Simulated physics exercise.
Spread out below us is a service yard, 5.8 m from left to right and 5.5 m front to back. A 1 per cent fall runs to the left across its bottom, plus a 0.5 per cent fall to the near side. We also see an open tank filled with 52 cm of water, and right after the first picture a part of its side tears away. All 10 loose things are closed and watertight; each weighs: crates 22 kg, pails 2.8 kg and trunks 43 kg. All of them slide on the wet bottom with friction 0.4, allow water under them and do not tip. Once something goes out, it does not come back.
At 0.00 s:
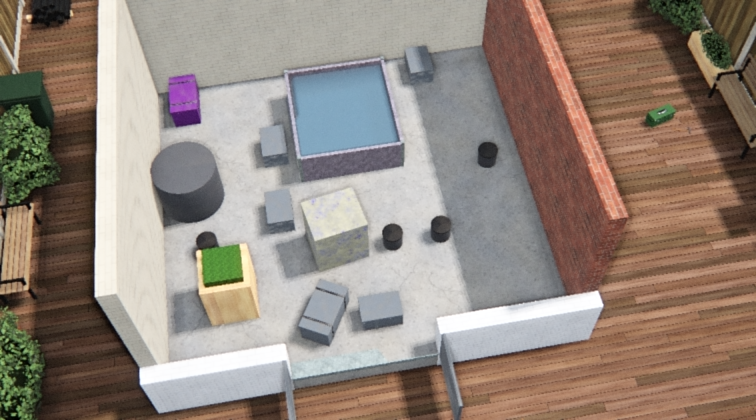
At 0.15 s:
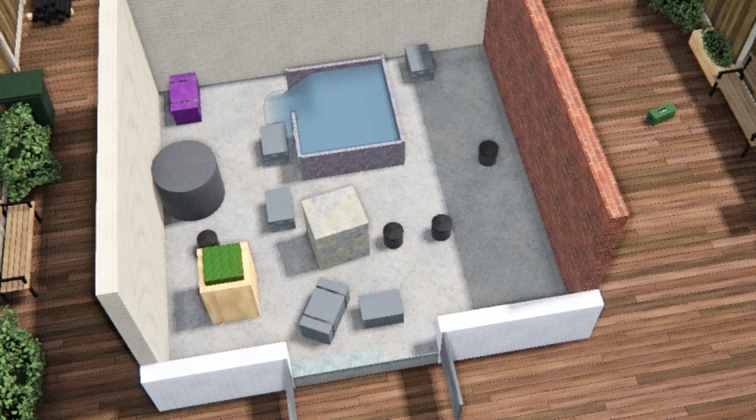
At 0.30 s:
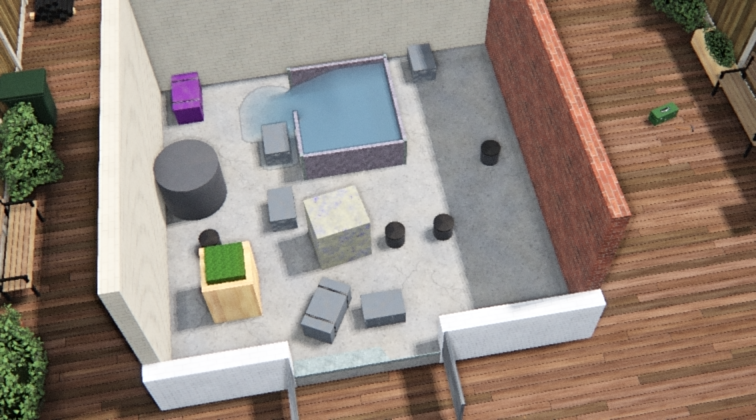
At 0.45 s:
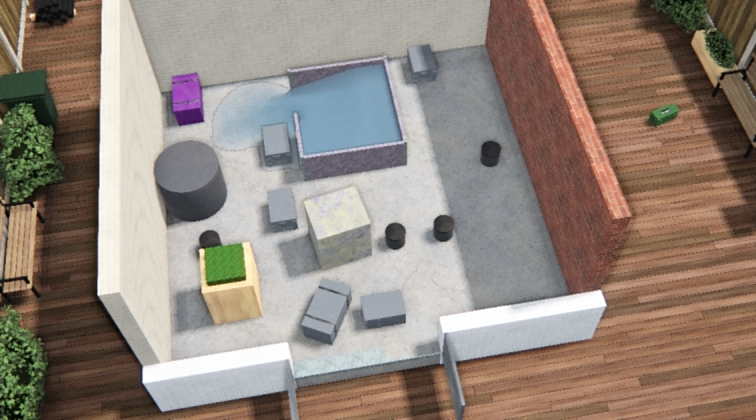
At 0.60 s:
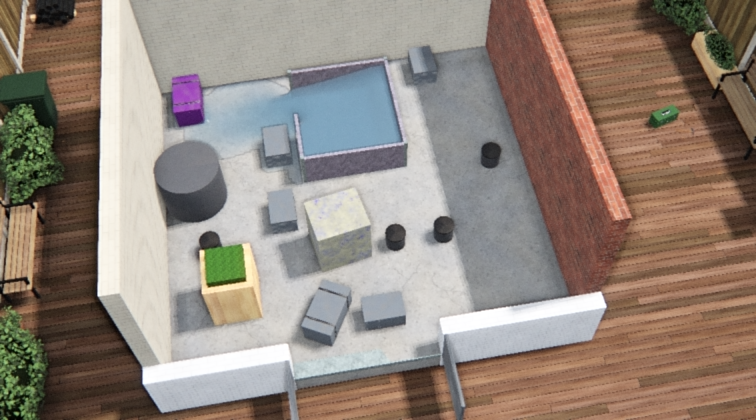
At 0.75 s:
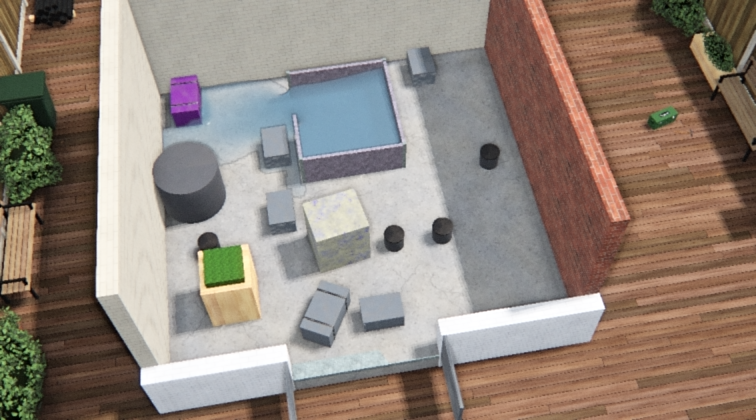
Water poured out through a gap in the left side of a raised pool in a walled yard, spreading left across the pale floor toward the purple trunk, while the scattered objects stayed put.
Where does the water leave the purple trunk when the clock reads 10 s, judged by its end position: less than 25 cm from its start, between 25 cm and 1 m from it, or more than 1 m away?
Beyond a metre.
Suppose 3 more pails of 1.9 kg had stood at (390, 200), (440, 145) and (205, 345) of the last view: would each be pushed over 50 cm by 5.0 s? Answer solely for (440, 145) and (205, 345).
Respectively: Inside the limit and inside the limit.
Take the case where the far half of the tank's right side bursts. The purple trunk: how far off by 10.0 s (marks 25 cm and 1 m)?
So, for the purple trunk: It holds steady.
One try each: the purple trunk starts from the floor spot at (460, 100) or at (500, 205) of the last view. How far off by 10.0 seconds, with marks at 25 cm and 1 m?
Respectively: It rests almost unmoved; it rests almost unmoved.
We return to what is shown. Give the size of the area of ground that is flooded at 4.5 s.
15 m2.
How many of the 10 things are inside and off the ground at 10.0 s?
At that point I count 2.
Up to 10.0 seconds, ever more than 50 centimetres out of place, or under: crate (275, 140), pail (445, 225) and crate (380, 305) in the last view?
Beyond, within, within.
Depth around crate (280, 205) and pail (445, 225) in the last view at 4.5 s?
5 and 2 cm.
After 2.0 s the purple trunk is near (175, 98), 0.3 m from its start, afloat; 0 of 10 are out; 1 afloat.
After 4.5 s the purple trunk is near (252, 166), 2.0 m from its start, aground; 0 of 10 are out; 1 afloat.
After 7.0 s the purple trunk is near (259, 222), 3.0 m from its start, aground; 0 of 10 are out; 1 afloat.
After 10.0 s the purple trunk is near (257, 227), 3.1 m from its start, aground; 0 of 10 are out; 2 afloat.
